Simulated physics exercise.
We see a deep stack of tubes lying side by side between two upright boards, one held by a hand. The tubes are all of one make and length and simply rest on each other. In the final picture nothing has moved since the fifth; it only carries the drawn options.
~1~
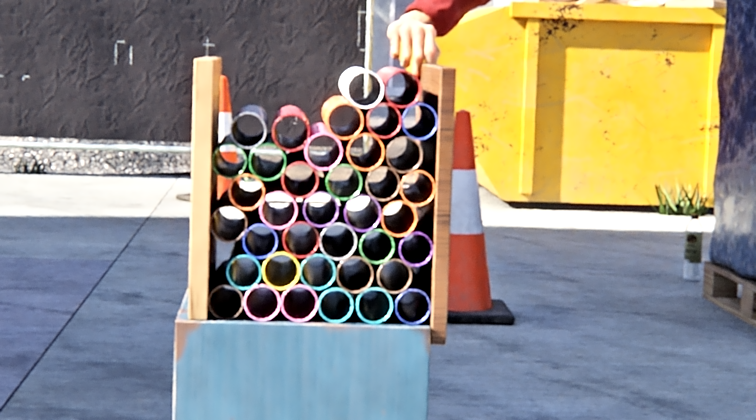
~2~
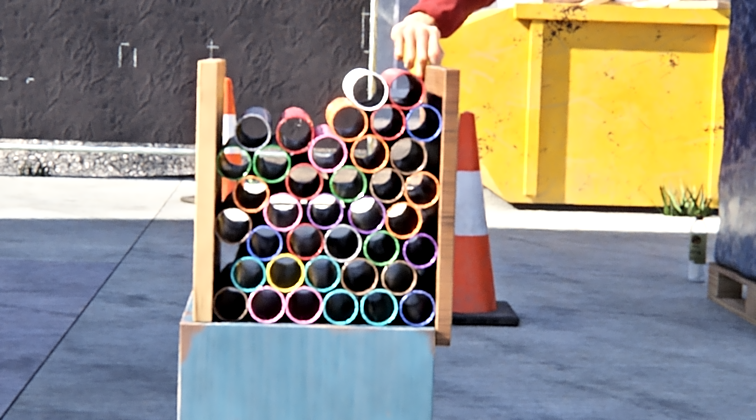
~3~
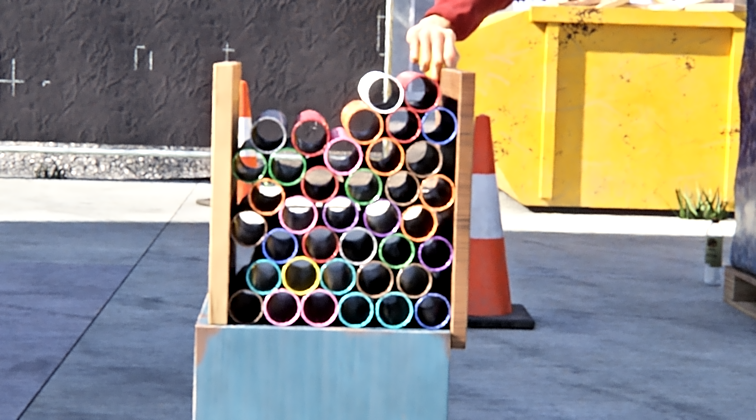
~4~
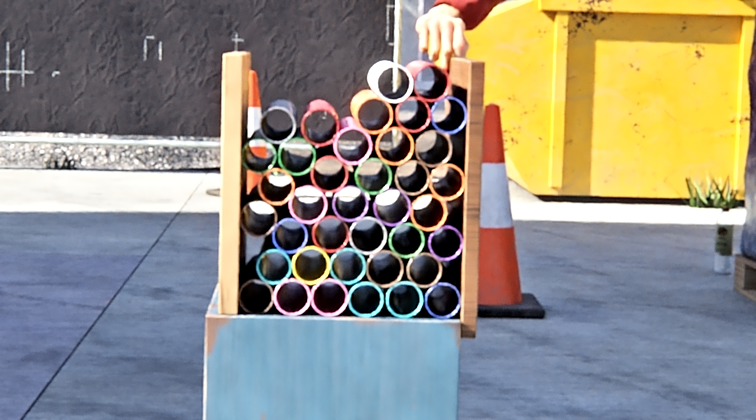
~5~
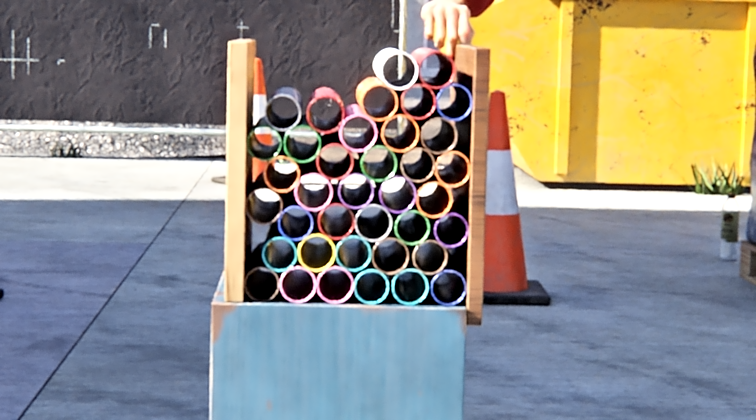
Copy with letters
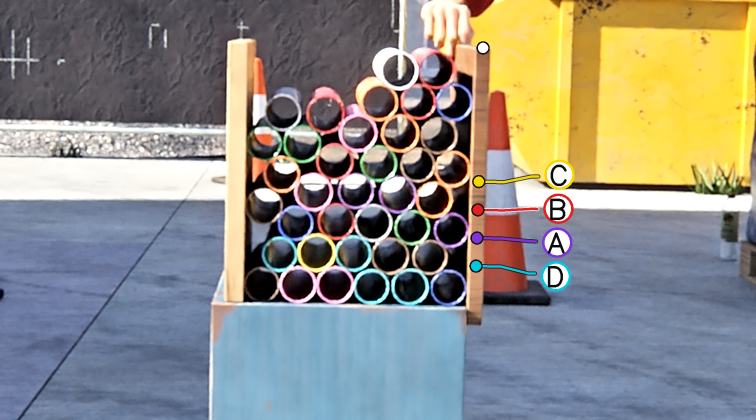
In a paved yard, a hand rests atop colourful stacked tubes between upright boards, their arrangement unchanged as the view shifts slightly.
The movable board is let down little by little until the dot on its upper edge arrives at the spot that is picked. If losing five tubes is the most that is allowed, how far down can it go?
At most to C.
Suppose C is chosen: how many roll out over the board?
At C the number is two.
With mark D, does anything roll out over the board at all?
At D: Yes.
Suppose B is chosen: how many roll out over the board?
With B, six.
On the copy, A at (477, 238); B at (478, 210); C at (479, 182); D at (476, 266); the white dot at (483, 48).
On C. First, top of the board (473, 106).
Then, top of the board (471, 173).
Finally, top of the board (471, 181), two out over the board.
By contrast, A six out over the board; B six out over the board; D more than five out over the board.
